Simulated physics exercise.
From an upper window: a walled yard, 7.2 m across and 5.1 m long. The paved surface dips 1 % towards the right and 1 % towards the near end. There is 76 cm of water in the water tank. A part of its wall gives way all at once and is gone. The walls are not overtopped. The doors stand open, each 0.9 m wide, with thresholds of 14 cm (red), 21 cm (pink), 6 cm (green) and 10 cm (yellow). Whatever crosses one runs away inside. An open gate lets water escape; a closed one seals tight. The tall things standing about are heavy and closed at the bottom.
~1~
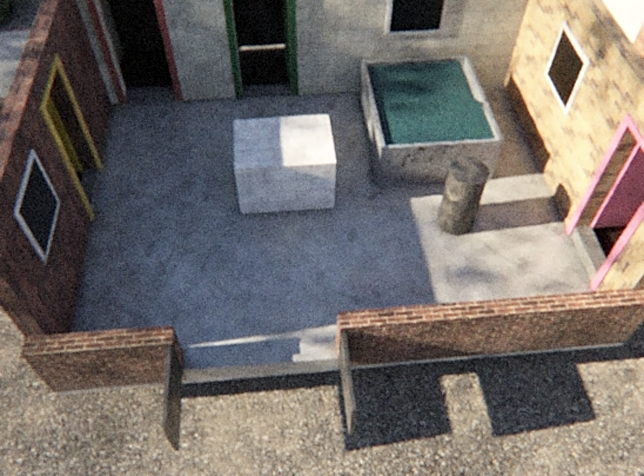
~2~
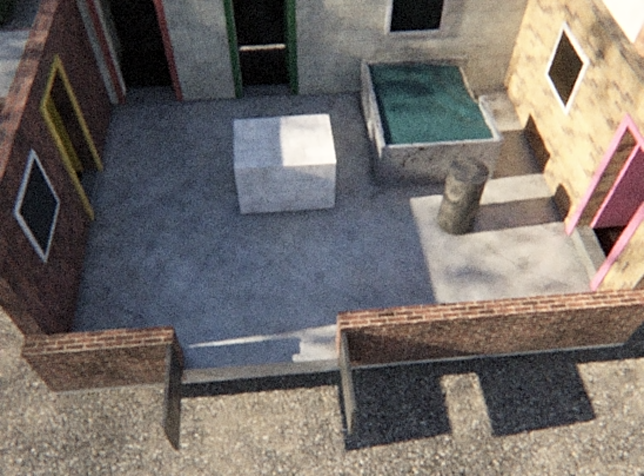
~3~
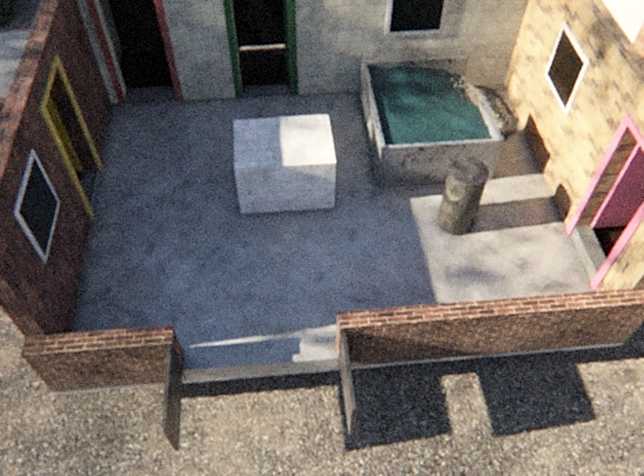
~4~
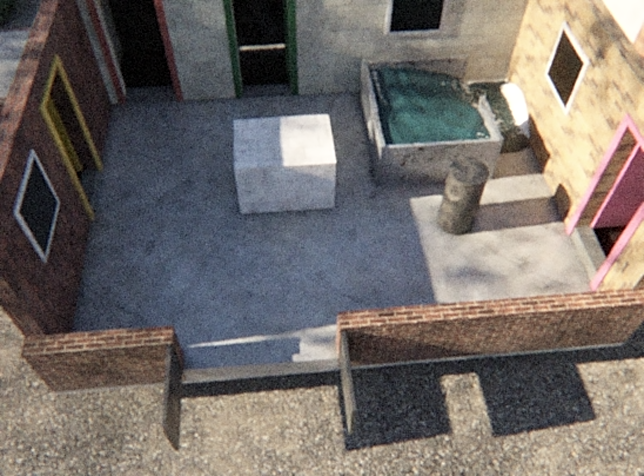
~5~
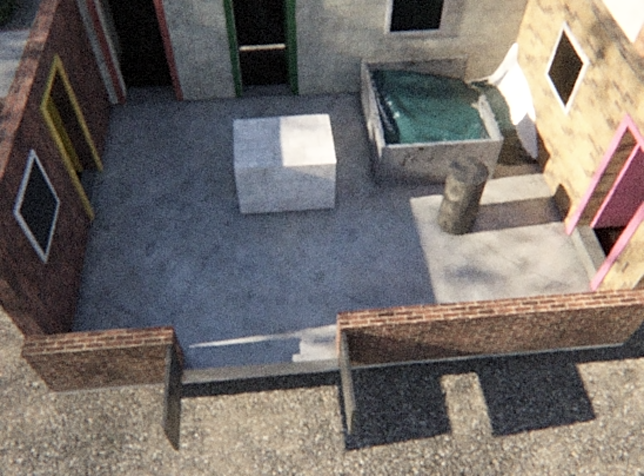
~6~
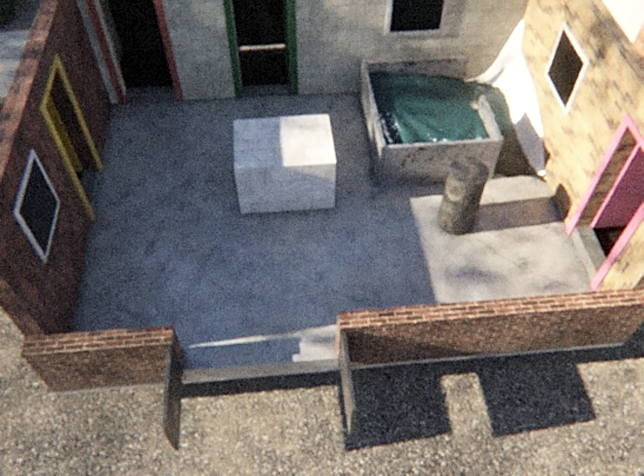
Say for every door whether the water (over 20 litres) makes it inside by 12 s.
Within that time: At the red door it does not reach the limit; at the pink door it stays under the limit; at the green door it keeps below the limit; at the yellow door it does not reach the limit.
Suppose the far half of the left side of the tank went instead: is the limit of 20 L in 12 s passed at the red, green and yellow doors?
Against that limit: Red past it, green above, yellow past it.
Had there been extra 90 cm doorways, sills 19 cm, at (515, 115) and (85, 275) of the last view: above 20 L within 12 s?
In turn: Above, under.
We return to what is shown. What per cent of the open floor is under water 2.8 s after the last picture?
About 55 per cent.
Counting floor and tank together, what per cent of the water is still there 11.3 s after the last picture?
Some 90 per cent remains.
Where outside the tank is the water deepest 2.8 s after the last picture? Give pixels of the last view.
At about (600, 309).
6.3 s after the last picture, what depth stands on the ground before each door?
Depths in cm: Red 3, pink 13, green 2, yellow 9.
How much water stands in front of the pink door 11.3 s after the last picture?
About 10.0 cm.
Then, 0.7 s after the last picture water covers 15 % of the floor and is deepest (70 cm) near (506, 92); red door not reached, pink door 3 cm at the sill, 0 L in, green door not reached, yellow door not reached.
Then, 1.5 s after the last picture water covers 30 % of the floor and is deepest (48 cm) near (499, 99); red door not reached, pink door 7 cm at the sill, 0 L in, green door 4 cm at the sill, 0 L in, yellow door not reached.
Then, 2.8 s after the last picture water covers 55 % of the floor and is deepest (40 cm) near (600, 309); red door 2 cm at the sill, 0 L in, pink door 9 cm at the sill, 0 L in, green door 3 cm at the sill, 0 L in, yellow door not reached.
Then, 6.3 s after the last picture water covers 95 % of the floor and is deepest (22 cm) near (605, 320); red door 3 cm at the sill, 0 L in, pink door 13 cm at the sill, 4 L in, green door 2 cm at the sill, 0 L in, yellow door 9 cm at the sill, 0 L in.
Then, 11.3 s after the last picture water covers 100 % of the floor and is deepest (13 cm) near (593, 321); red door 7 cm at the sill, 0 L in, pink door 10 cm at the sill, 4 L in, green door 9 cm at the sill, 2 L in, yellow door 6 cm at the sill, 2 L in.
